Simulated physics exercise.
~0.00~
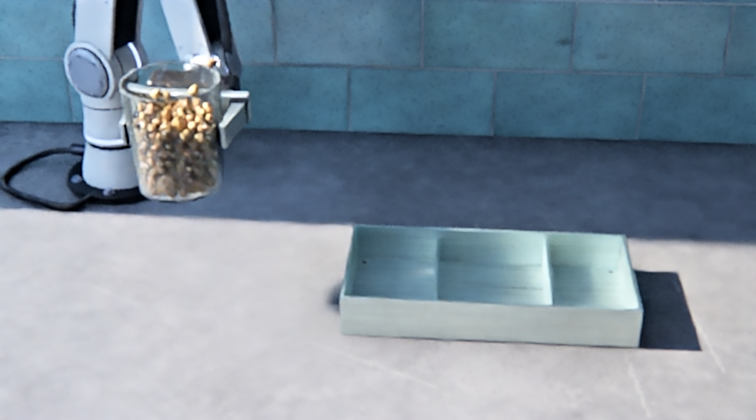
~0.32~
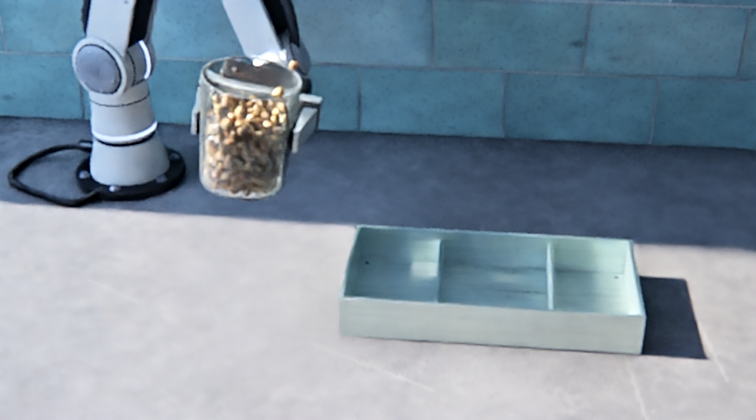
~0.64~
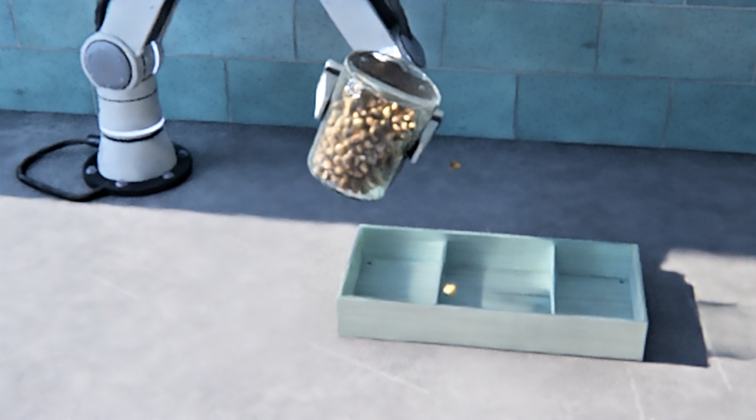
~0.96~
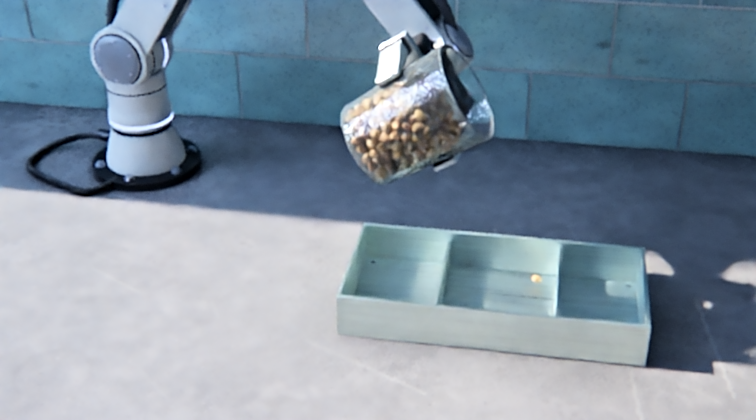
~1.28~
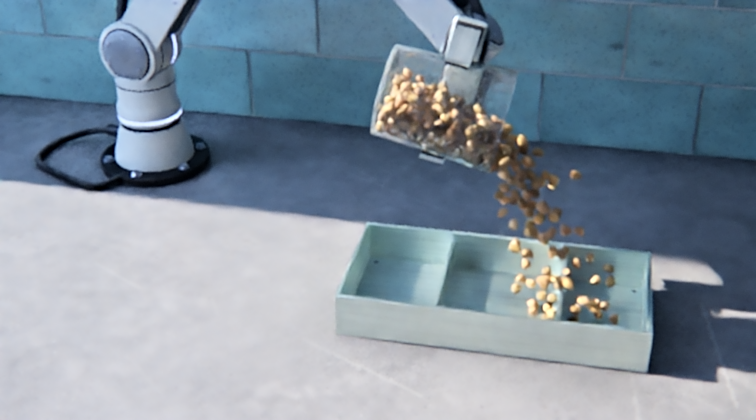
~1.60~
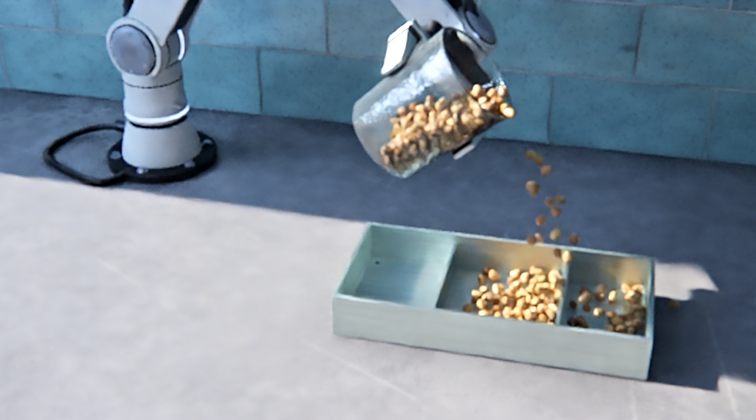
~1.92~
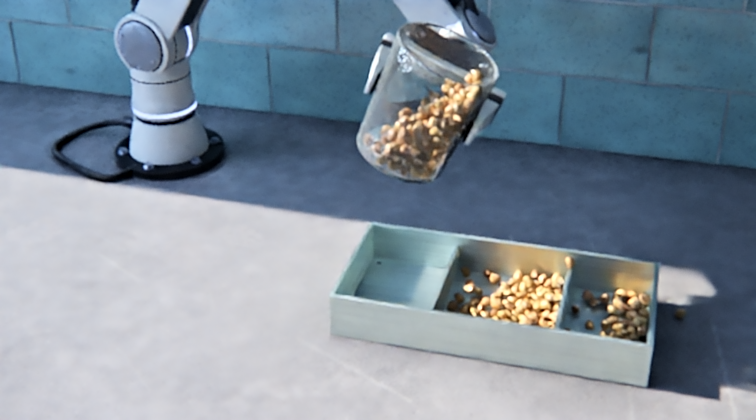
A robot arm carried a clear beaker of dried beans rightward over a pale green divided box and tipped it, spilling beans into the middle and right sections, then tilted it back with plenty still inside, leaving the left section empty.
